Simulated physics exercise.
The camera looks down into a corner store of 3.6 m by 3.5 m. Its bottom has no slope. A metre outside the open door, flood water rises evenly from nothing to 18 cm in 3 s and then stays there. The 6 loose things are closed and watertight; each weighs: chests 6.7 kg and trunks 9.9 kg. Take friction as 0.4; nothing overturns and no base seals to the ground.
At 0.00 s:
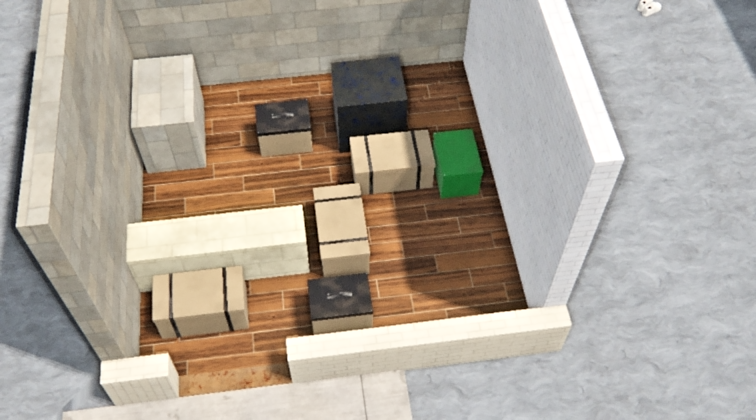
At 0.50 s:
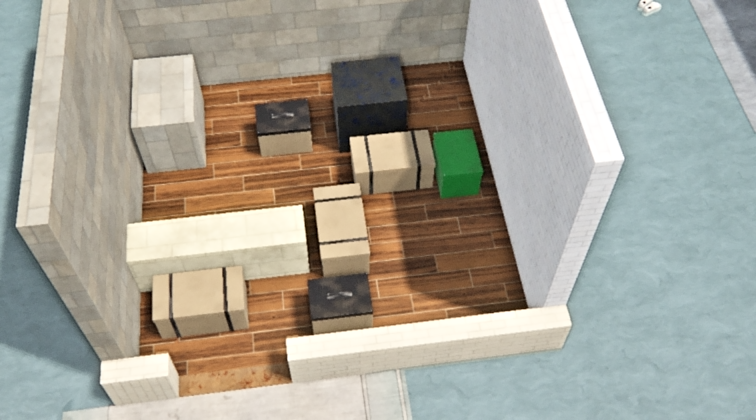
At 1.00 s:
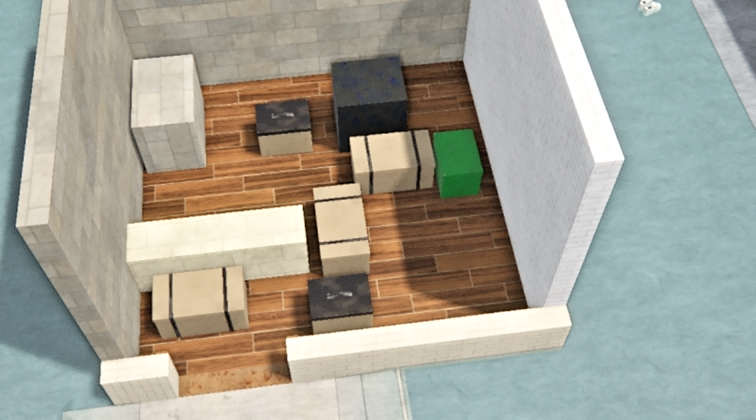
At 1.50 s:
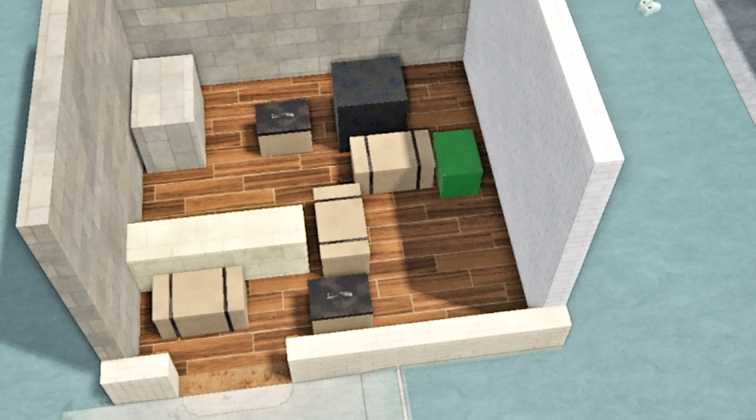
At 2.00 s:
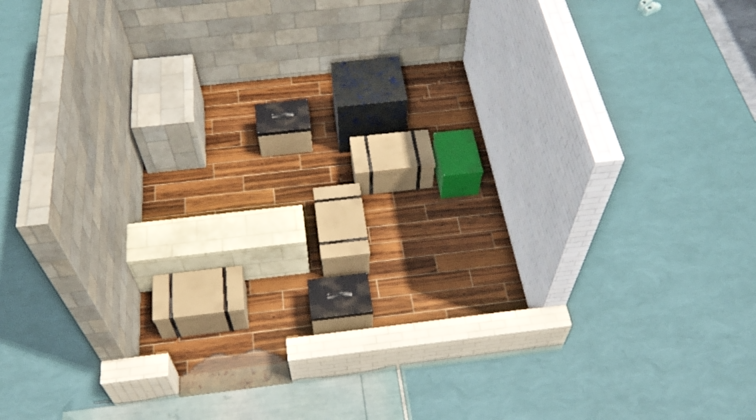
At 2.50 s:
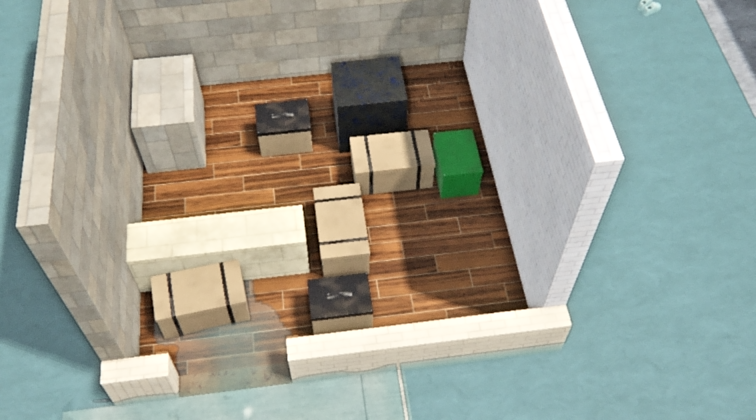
A small walled store with a wooden plank floor is seen from a fixed, high viewpoint looking down through its open top. Tan boxes with dark bands and dark-topped boxes stand around a low cream partition, with a pale block at back left, a large dark box at the back and a green one toward the right. Blue-green water covers the grey ground outside, then seeps through the lower-left doorway onto the floorboards, while every box stays still.
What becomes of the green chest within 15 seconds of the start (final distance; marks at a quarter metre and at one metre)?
The green chest ends far away.
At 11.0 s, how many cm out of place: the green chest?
Roughly 150 cm by then.
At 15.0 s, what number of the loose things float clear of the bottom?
At that moment 6.
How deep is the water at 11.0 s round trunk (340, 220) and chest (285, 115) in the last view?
Roughly 4 and 3 cm.
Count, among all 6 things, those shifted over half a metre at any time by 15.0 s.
That makes 4.
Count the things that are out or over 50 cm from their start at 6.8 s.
I count 2.
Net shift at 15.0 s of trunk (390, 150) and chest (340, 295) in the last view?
In turn: 200 cm, 300 cm.
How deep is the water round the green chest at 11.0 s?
Roughly 6 cm.
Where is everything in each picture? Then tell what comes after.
In the first picture, the green chest at (458, 152) rests on the ground; water covers 0.0 m2; 0 of 6 have shifted.
In the second picture, the green chest at (458, 152), on the bottom; 0.0 m2 under water; 0 of 6 have shifted.
In the third picture, the green chest at (458, 152), on the bottom; water covers 0.0 m2; 0 of 6 have shifted.
In the fourth picture, the green chest at (458, 152), on the bottom; water covers 0.0 m2; 0 of 6 have shifted.
In the fifth picture, the green chest at (458, 152) rests on the ground; water covers 0.1 m2; 0 of 6 have shifted.
In the sixth picture, the green chest at (458, 152), on the bottom; 0.4 m2 under water; 0 of 6 have shifted.
After 3.5 s the green chest is near (458, 152), 0.0 m from its start, aground; 1 afloat.
After 6.8 s the green chest is near (452, 147), 0.1 m from its start, aground; 2 afloat.
After 11.0 s the green chest is near (341, 66), 1.6 m from its start, afloat; 4 afloat.
After 15.0 s the green chest is near (266, 160), 1.9 m from its start, afloat; 6 afloat.
